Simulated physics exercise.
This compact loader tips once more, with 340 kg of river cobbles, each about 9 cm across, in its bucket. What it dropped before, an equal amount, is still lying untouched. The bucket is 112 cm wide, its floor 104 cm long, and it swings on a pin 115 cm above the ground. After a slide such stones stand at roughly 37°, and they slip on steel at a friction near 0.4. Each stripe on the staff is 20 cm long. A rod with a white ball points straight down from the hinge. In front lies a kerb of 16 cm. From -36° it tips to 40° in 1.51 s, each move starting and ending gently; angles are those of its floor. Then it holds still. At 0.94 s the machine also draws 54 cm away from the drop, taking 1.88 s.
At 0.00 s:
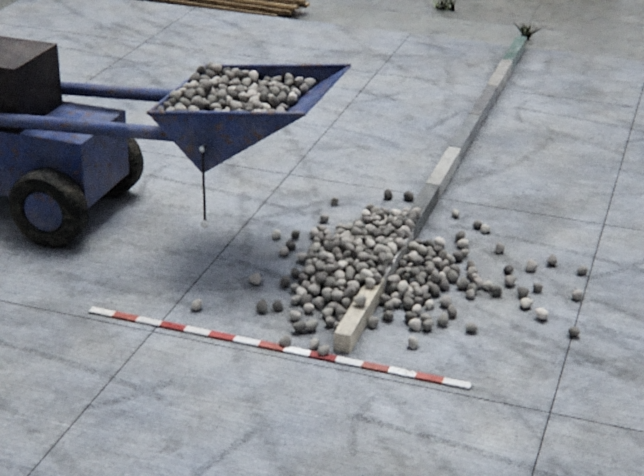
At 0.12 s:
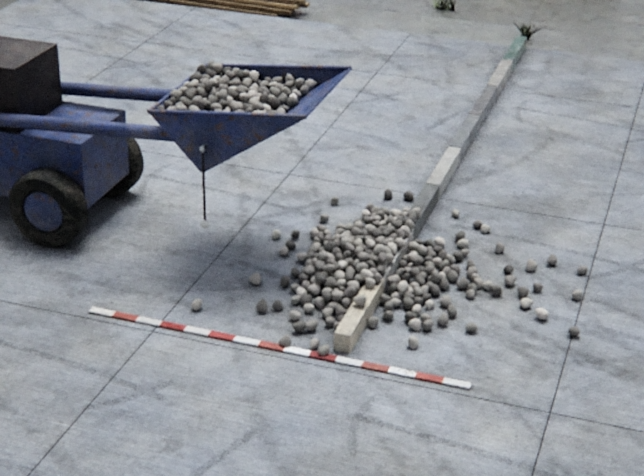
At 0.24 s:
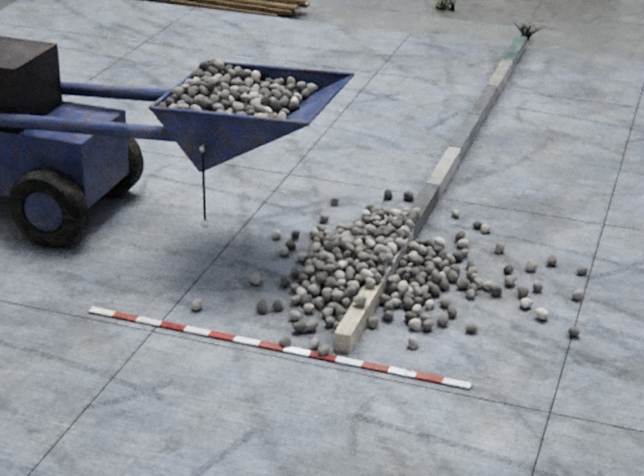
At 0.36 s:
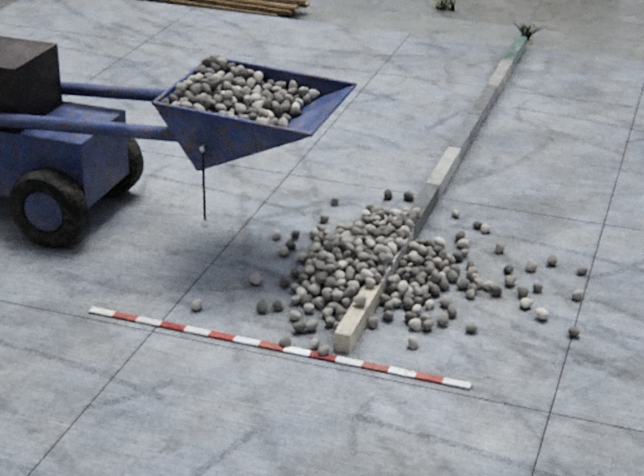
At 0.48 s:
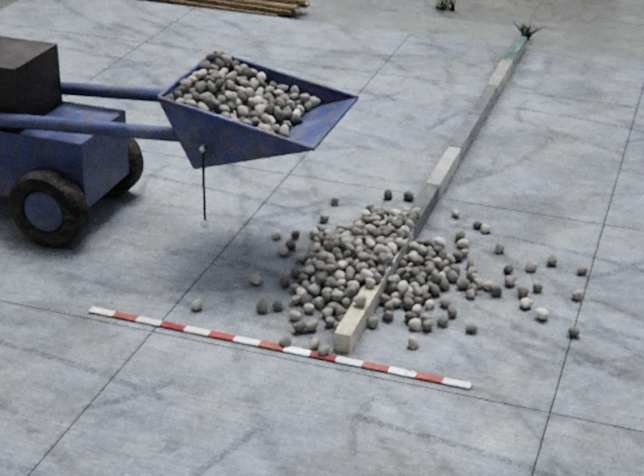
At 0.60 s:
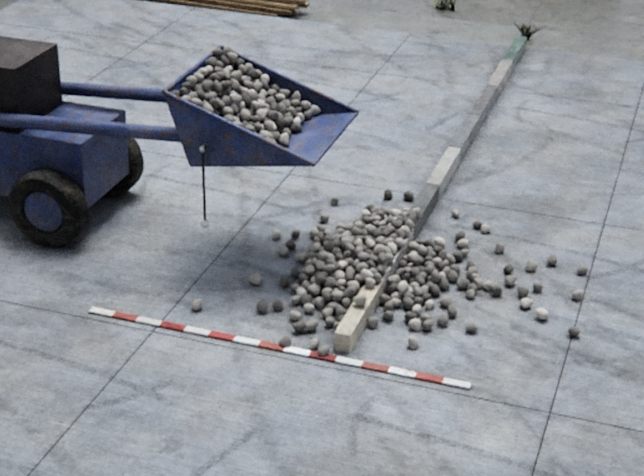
A blue loader with black wheels stands at the left of a grey, marble-veined slab floor, seen from above at an angle by a still camera. Its raised bucket holds rounded grey stones, while more lie heaped across a narrow kerb at centre, behind a red-and-white staff. The bucket gradually tilts forward, its right lip lowering as the stones inside shift slightly.
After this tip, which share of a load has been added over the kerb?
About 0 per cent.
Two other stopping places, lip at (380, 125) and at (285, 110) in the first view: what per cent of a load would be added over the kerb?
About 45 and 0 per cent.
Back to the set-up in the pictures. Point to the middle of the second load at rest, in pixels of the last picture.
Their middle is at about (311, 243).
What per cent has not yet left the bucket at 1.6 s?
It holds some 35 per cent.
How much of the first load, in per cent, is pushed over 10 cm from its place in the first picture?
About 5 per cent.
After 1.1 s the floor is at 28°; in per cent of one load, 100 in the bucket, 73 on this side of the kerb, 27 over the kerb; the foremost stones are at (552, 293).
After 1.6 s the floor is at 40°; in per cent of one load, 36 in the bucket, 137 on this side of the kerb, 27 over the kerb; the foremost stones are at (552, 293).
After 3.3 s the floor is at 40°; in per cent of one load, 0 in the bucket, 173 on this side of the kerb, 27 over the kerb; the foremost stones are at (552, 293).
After 5.9 s the floor is at 40°; in per cent of one load, 0 in the bucket, 173 on this side of the kerb, 27 over the kerb; the foremost stones are at (552, 293). Net gain over the kerb, 0.
